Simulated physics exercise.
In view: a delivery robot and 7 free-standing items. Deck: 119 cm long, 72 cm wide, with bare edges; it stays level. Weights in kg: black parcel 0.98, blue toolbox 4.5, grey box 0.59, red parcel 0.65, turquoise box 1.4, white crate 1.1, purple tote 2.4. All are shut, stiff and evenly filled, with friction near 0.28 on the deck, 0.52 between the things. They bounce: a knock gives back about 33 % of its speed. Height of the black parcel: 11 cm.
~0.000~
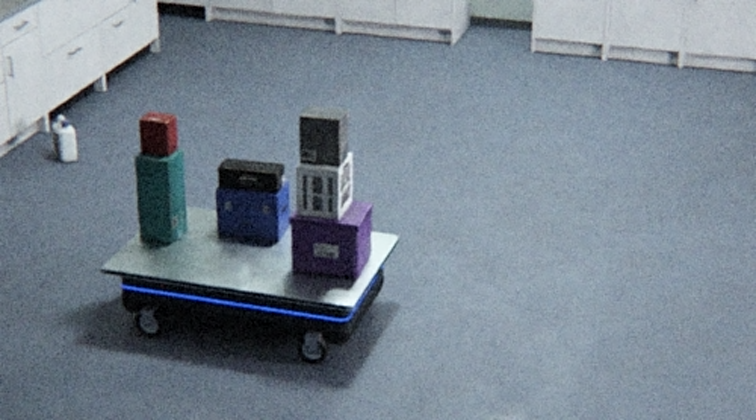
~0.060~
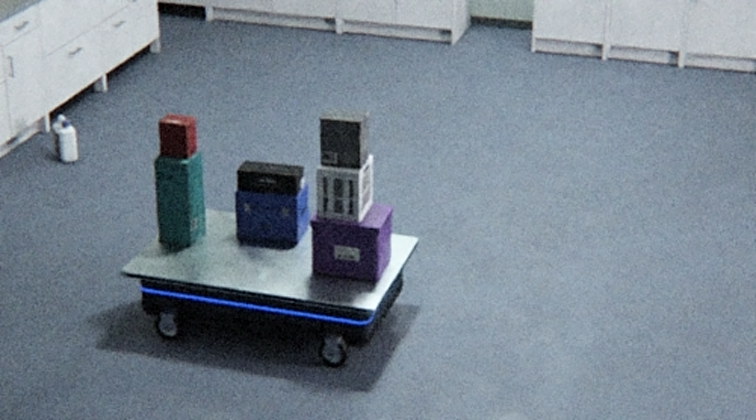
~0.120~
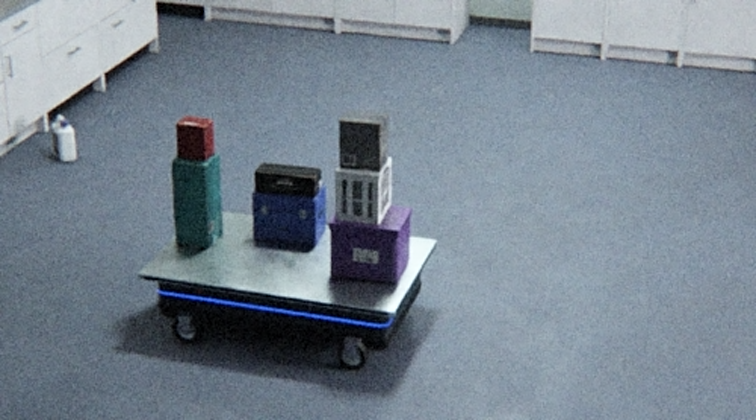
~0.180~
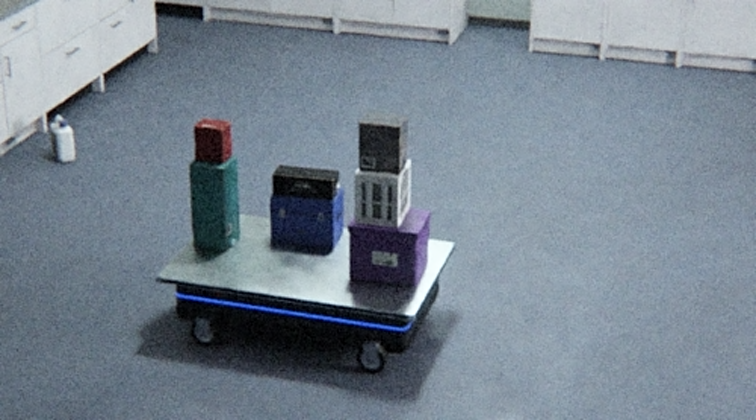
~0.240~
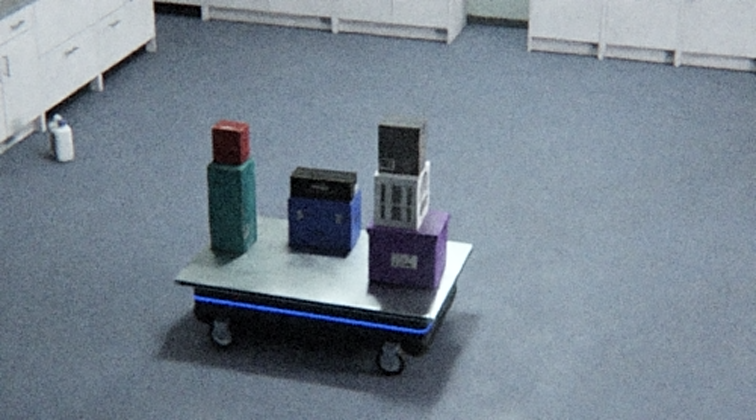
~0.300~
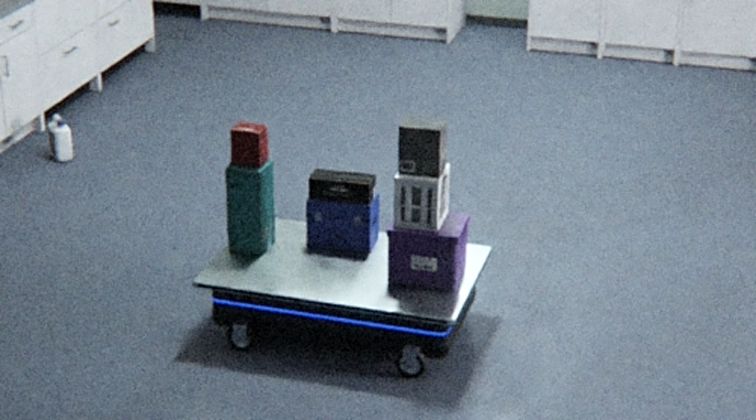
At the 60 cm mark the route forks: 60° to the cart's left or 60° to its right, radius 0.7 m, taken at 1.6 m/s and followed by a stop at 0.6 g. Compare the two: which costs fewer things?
Less is lost turning left.
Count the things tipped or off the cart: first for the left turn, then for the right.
Turning left 3, turning right 7.
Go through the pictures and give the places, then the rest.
Cart 0 cm along; black parcel (252, 175); blue toolbox (253, 208), in the first picture.
Cart 10 cm along; turquoise box (180, 196); white crate (345, 186), in the second picture.
Cart 19 cm along; purple tote (370, 242); grey box (364, 140), in the third picture.
Cart 29 cm along; red parcel (213, 141); turquoise box (215, 202), in the fourth picture.
Cart 38 cm along; white crate (402, 193); purple tote (408, 247), in the fifth picture.
Cart 48 cm along; black parcel (342, 186); blue toolbox (343, 219), in the sixth picture.
Turning left. At 0.80 s, cart 128 cm along, turned 44°; grey box, white crate and purple tote now off the cart; black parcel slid 23 cm near (494, 187); blue toolbox slid 22 cm near (491, 219).
After 1.30 s, cart 185 cm along, turned 60°, stopped; black parcel slid 35 cm near (592, 153); blue toolbox slid 33 cm near (585, 183); red parcel slid 14 cm.
By the end (2.2 s), off the cart, grey box, white crate and purple tote; not toppled but over 10 cm from the start, black parcel, blue toolbox, red parcel and turquoise box. Seen from the same camera at the end, black parcel near (609, 146), blue toolbox near (600, 176).
Turning right instead, black parcel, blue toolbox, grey box, red parcel, turquoise box, white crate and purple tote tipped over or off the cart, 7 of 7 in all.
